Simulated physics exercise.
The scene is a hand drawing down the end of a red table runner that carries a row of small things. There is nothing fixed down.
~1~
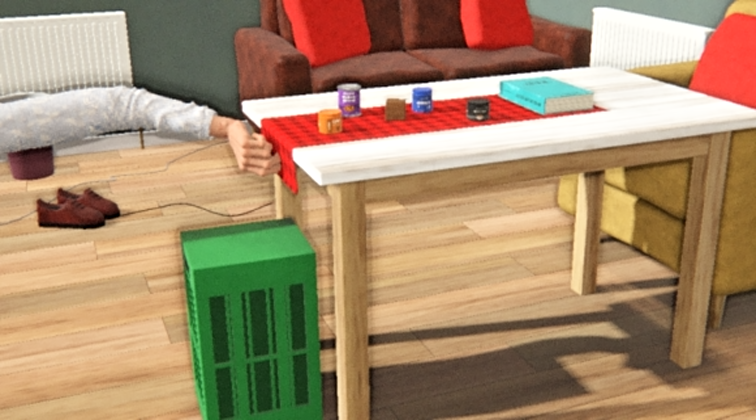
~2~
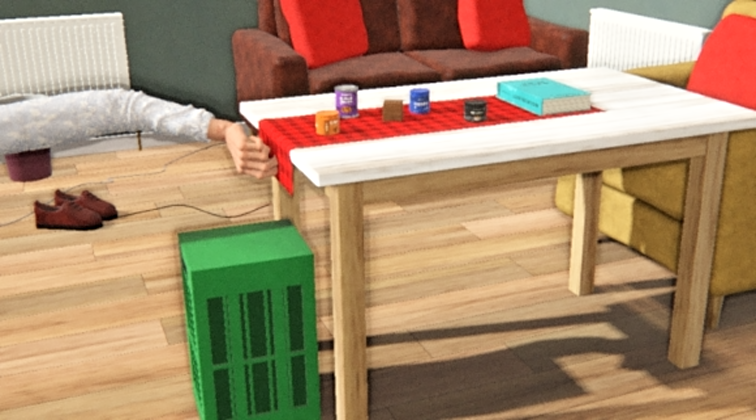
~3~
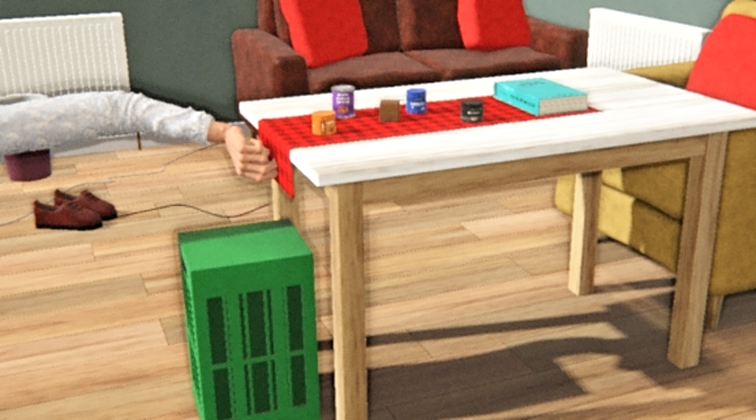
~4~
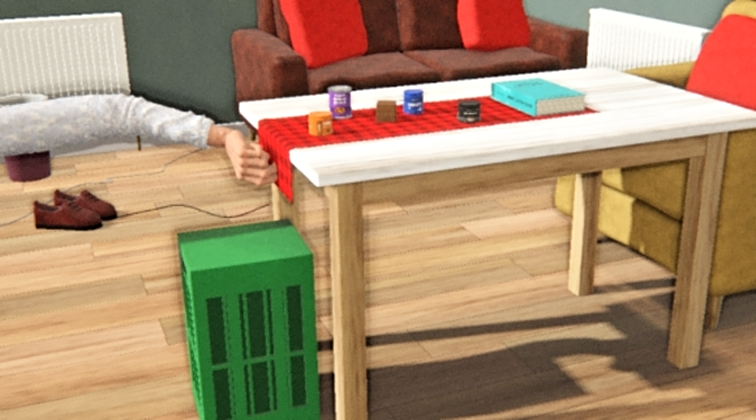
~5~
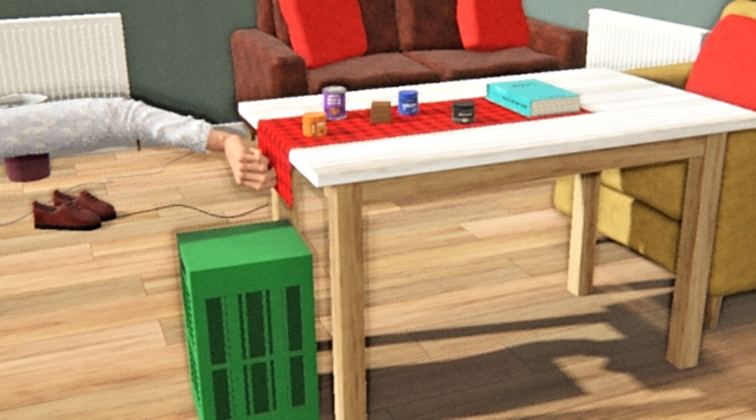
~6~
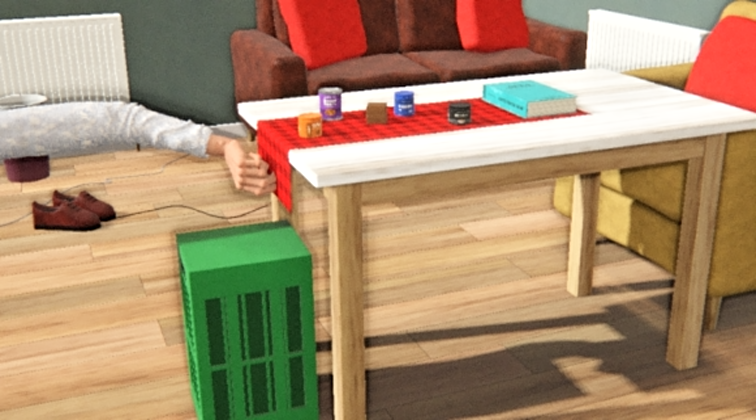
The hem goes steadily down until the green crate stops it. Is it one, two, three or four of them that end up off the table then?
Off the edge: One.
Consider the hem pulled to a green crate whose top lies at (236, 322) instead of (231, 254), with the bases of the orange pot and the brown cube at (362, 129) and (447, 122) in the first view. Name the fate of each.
As for the orange pot, it leaves the top; as for the brown cube, it stays in place.
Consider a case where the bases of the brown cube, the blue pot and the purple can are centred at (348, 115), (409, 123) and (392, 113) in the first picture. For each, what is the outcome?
The brown cube survives, the blue pot keeps its place on top, the purple can holds on.
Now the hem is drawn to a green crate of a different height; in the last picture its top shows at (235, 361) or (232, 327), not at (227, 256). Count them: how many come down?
Counts: 4 / 3.
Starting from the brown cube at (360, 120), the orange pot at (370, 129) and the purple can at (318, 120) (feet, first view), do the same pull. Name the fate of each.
The brown cube ends up on top, the orange pot ends up on top and the purple can ends up off.
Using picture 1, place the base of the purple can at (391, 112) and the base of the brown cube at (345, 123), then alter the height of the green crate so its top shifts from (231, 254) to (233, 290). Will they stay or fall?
The purple can stays aboard, and the brown cube does not stay aboard.
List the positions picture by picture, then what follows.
In the first picture, hem (297, 194); orange pot (330, 111); purple can (349, 87); brown cube (396, 100); blue pot (422, 89); black pot (478, 101); top of the crate (231, 254).
In the second picture, hem (293, 196); orange pot (327, 112).
In the third picture, hem (293, 200); purple can (343, 88).
In the fourth picture, hem (293, 204); brown cube (386, 102); top of the crate (228, 255).
In the fifth picture, hem (292, 209); blue pot (408, 91).
In the sixth picture, hem (291, 214); orange pot (310, 115); purple can (330, 90); brown cube (377, 104); blue pot (404, 92); black pot (460, 104).
A little later, hem near (275, 216); all still up.
Next, hem on the crate; all still up.
Later still, hem on the crate; orange pot gone.
When it is over, hem on the crate; orange pot gone. It carries off one.
